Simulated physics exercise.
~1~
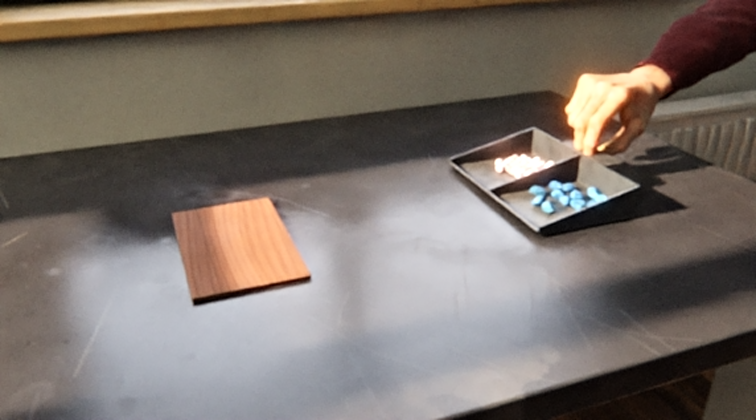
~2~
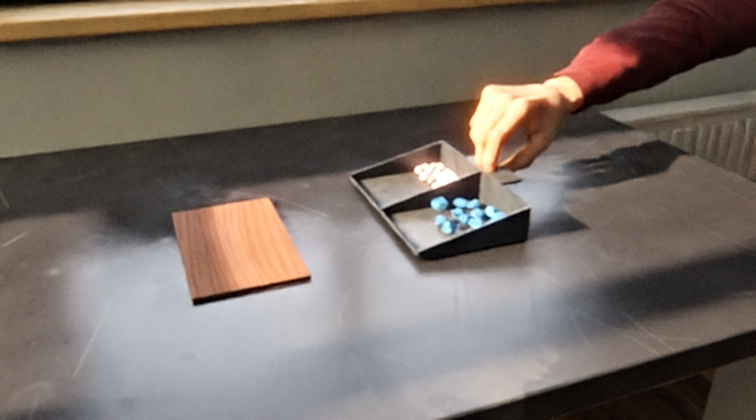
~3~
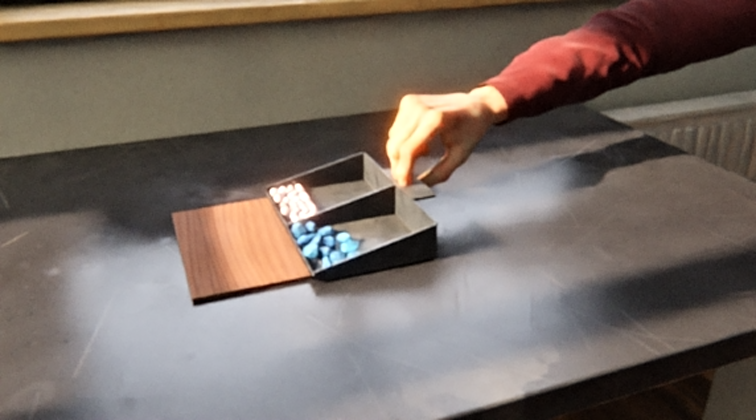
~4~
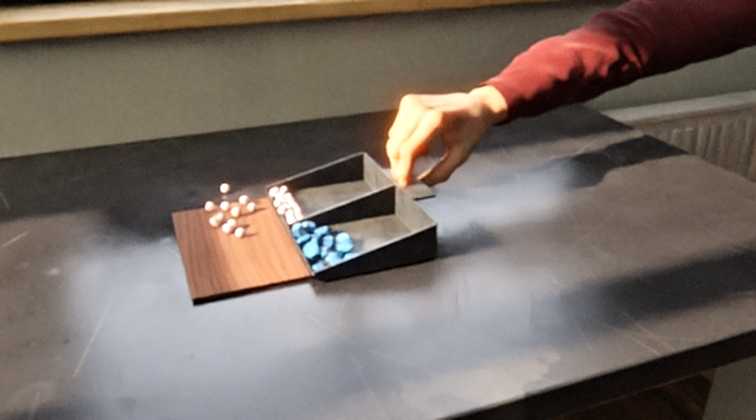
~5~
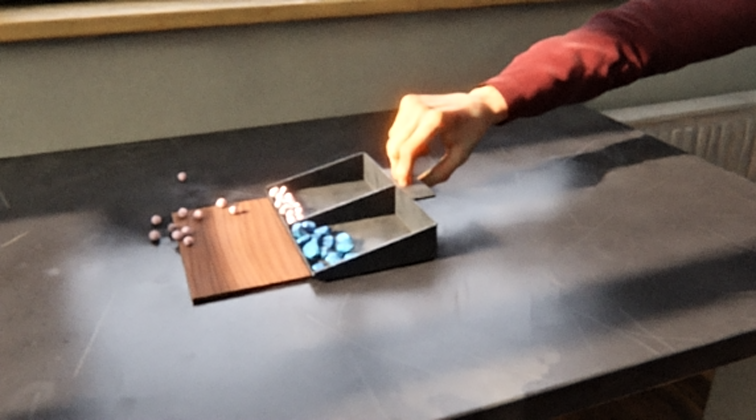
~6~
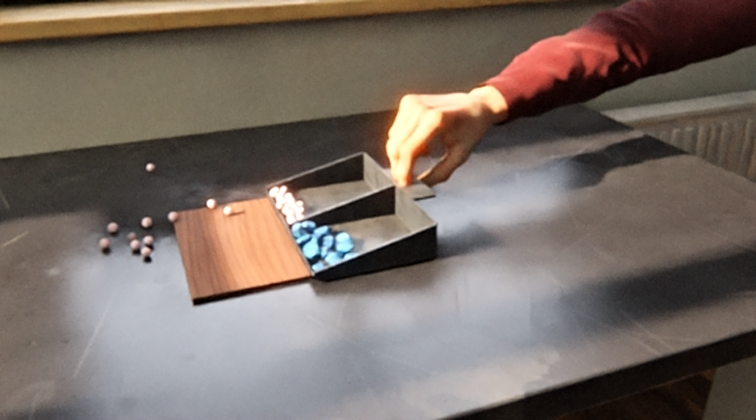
On a dark tabletop beside a pale wall, a hand in a dark red sleeve holds a black tray with two compartments, one holding blue pieces and the other small whitish ones. The hand slides the tray left towards a flat brown wooden board. The tray stops against the board's edge, and both lots shift to the front. Some of the pale pieces then spill over the rim and scatter across the board. They roll on to the left, most of them ending up on the table beyond, while the blue pieces stay bunched inside the tray.
